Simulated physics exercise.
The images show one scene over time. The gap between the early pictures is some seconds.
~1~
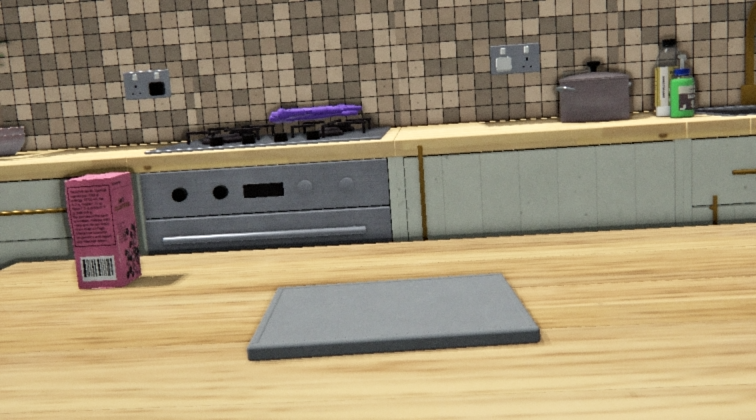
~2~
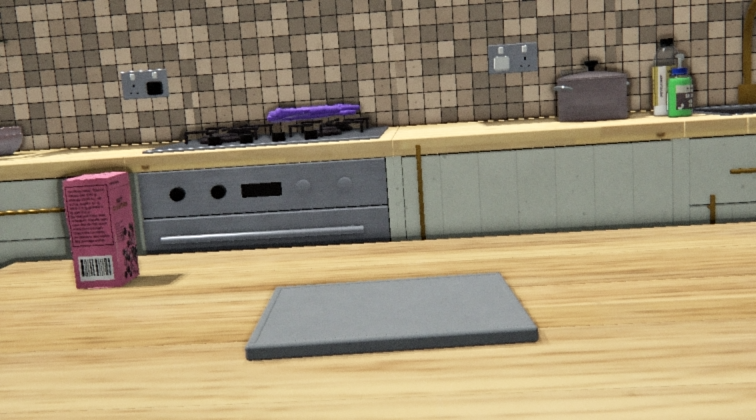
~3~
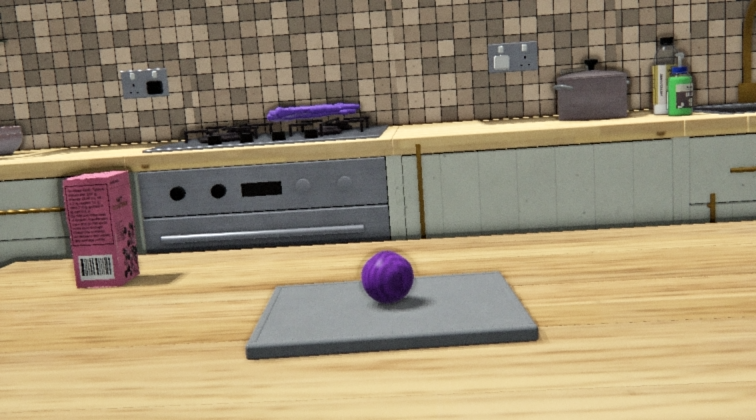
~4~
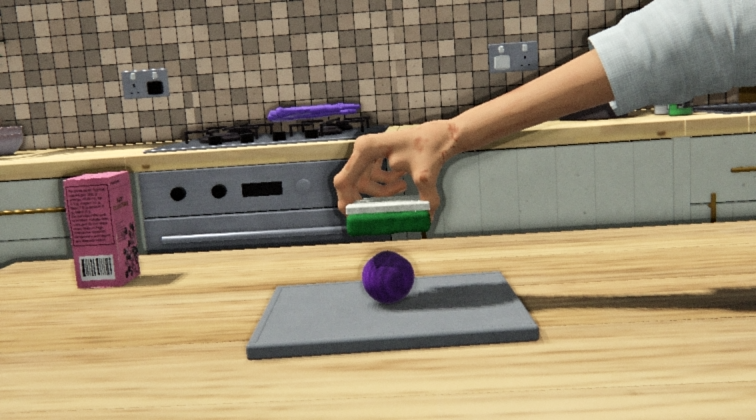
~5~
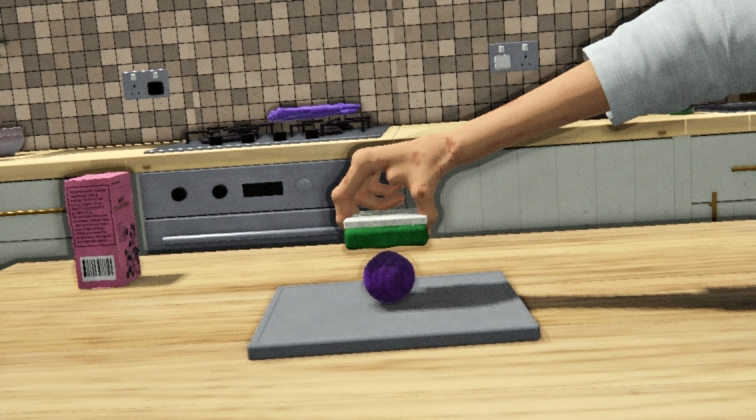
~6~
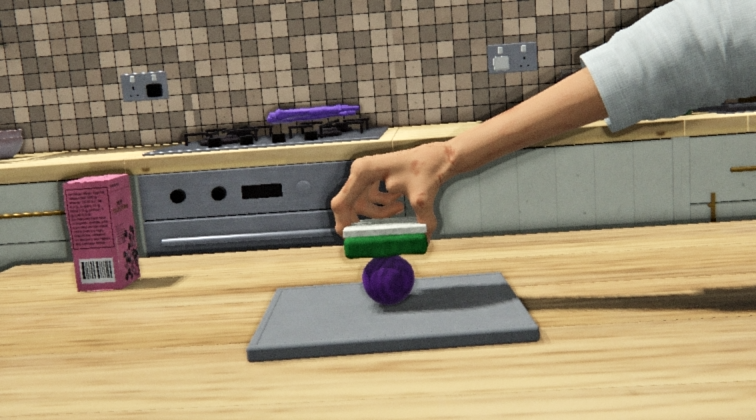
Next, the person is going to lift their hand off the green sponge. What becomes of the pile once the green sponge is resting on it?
The pile collapses.
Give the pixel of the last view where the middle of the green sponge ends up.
Near (514, 283).
Then, 1.20 s on from there, green sponge turned 44° from how it was put near (416, 245).
Then, 1.50 s on from there, green sponge on its side near (472, 258).
Then, 1.70 s on from there, green sponge now fallen.
In the end, fallen, green sponge; the other 3 unmoved. At the end, from the last picture's camera, green sponge near (514, 284). The pile comes apart.
